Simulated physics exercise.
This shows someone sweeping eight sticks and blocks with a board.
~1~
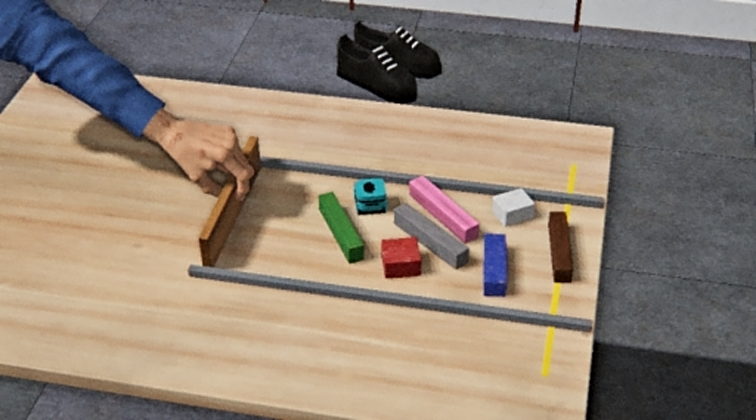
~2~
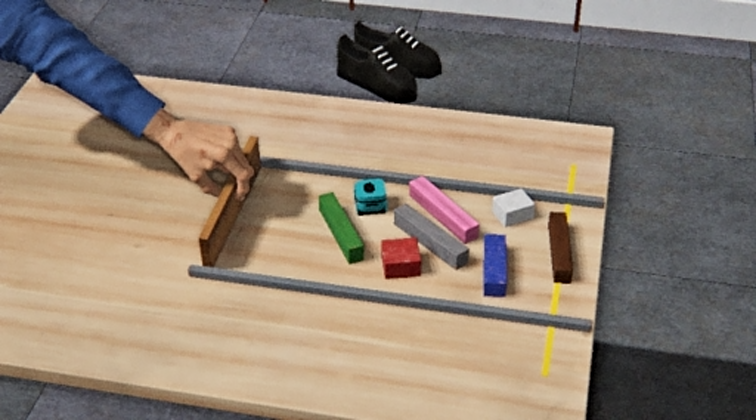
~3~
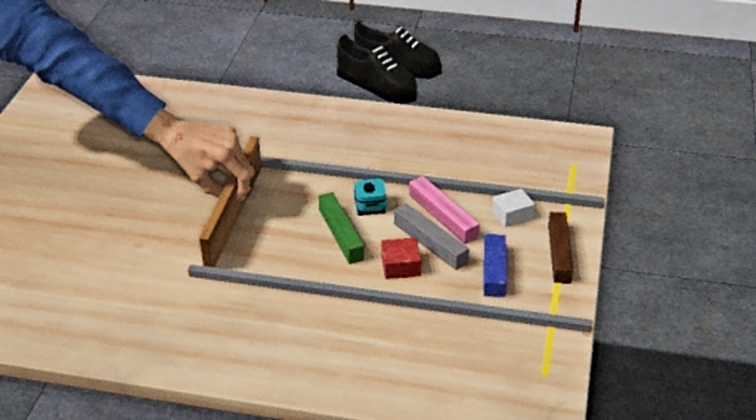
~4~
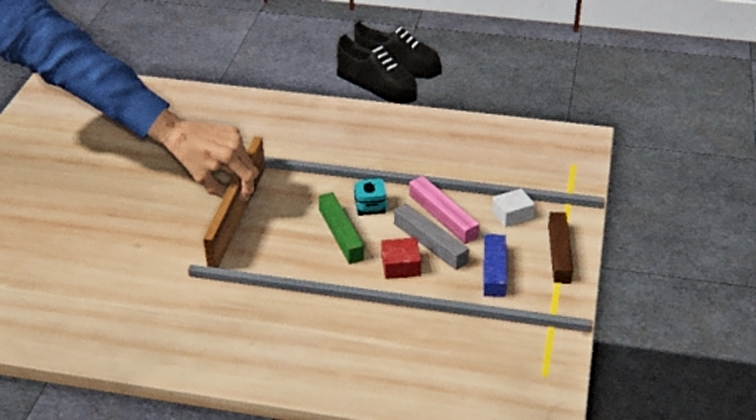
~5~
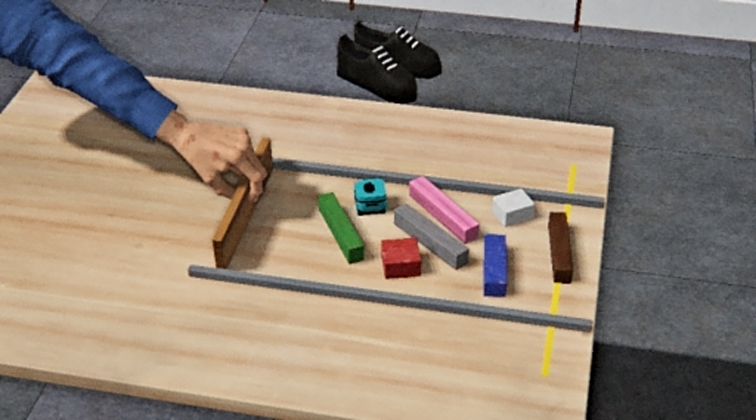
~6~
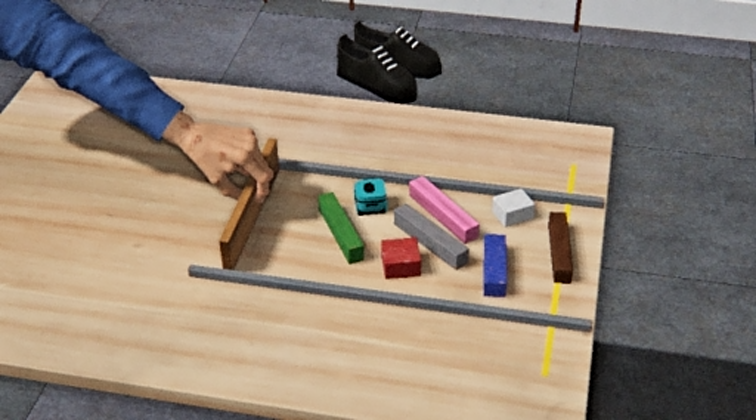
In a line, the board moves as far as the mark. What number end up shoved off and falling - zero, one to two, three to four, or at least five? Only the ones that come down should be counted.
The count is at least five.
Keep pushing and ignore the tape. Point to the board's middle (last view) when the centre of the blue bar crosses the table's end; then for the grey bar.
Approx. (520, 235) / approx. (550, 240) for the other.
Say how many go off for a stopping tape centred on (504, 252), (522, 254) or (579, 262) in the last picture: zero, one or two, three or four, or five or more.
Tape by tape, the falls would be one or two, then 1 or 2, then 5 or more.
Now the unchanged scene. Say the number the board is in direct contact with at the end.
2 end up touching it.
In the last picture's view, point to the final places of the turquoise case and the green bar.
In the last picture the turquoise case sits at (587, 222) while the green bar sits at (568, 261).
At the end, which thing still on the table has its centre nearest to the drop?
That would be the red block.
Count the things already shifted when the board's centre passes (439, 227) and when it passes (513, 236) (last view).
First position 7; second position 8.
Soon after, none off yet; brown stick at rest near (560, 247); white block at rest near (513, 208); blue bar at rest near (495, 265).
In the end, the number that fall off is five or more; gone, grey bar, pink stick, blue bar, white block and brown stick.
